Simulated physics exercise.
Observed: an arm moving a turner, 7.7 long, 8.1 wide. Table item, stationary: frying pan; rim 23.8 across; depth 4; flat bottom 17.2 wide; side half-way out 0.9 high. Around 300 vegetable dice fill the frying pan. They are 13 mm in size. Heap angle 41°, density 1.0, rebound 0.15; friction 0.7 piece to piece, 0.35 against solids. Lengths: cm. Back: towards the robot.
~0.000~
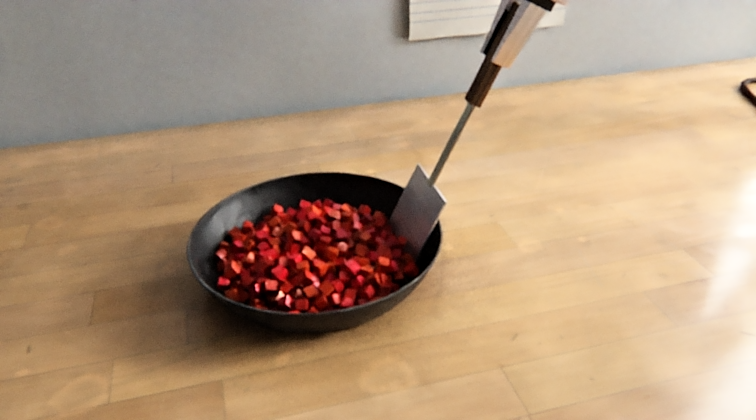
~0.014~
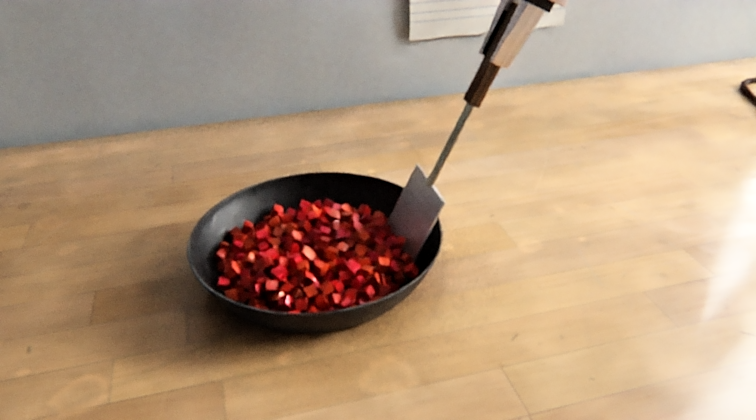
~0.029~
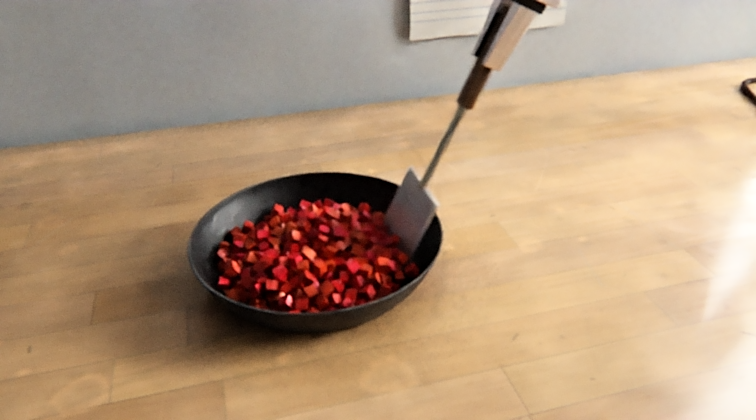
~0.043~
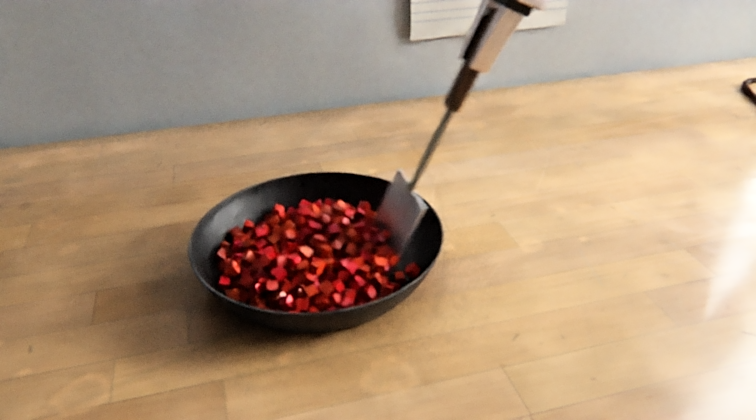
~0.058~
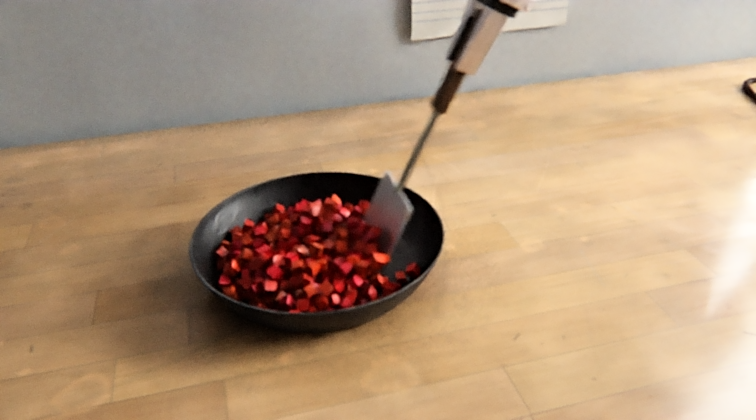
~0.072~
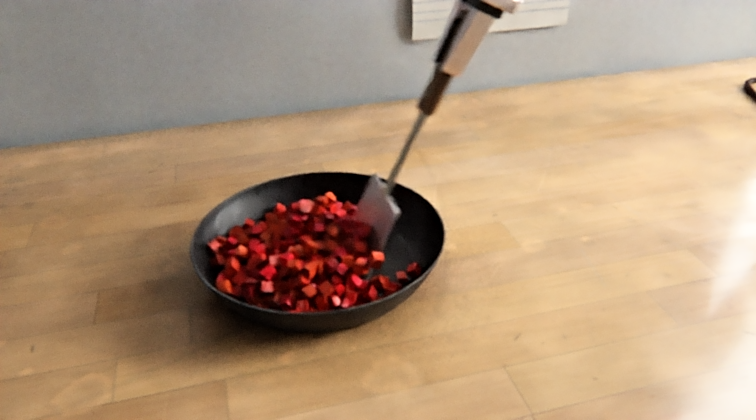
On a wooden tabletop by a grey wall, a black frying pan holds a heap of small red vegetable dice, with a metal turner resting at its right side. A robot arm then moves the turner leftward through the pan, pushing the dice left and baring some of the dark bottom behind it.
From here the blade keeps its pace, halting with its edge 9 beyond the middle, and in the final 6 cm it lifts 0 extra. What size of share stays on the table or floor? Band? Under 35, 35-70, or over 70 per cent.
35-70 per cent.
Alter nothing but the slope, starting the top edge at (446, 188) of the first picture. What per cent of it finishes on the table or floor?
Near 45 in a hundred.
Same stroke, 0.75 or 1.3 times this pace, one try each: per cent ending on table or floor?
40 and 45 %.
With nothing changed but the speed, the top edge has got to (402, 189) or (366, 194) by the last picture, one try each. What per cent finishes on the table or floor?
Respectively, some 45 and 50 per cent.
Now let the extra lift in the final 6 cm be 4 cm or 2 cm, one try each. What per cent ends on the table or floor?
I'd put it near 35 in a hundred, then near 45 in a hundred.
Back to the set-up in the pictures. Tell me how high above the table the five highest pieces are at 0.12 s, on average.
I'd put it close to 6 cm.
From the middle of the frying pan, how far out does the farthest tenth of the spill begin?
25 cm.
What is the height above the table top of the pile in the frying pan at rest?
Some 5.5 cm above the table.
After 0.12 s, sloping 64°, highest piece 6 above the table; 304 in the frying pan.
After 0.16 s, sloping 64°, highest piece 8 above the table; 303 in the frying pan, 1 on the blade or in flight.
After 0.38 s, sloping 64°, highest piece 8 above the table; 167 in the frying pan, 97 on the table or floor, 40 on the blade or in flight.
After 1.43 s, sloping 64°, highest piece 5 above the table; 167 in the frying pan, 137 on the table or floor.
At rest, 167 in the frying pan, 137 on the table or floor. That is 45 % on the table or floor.
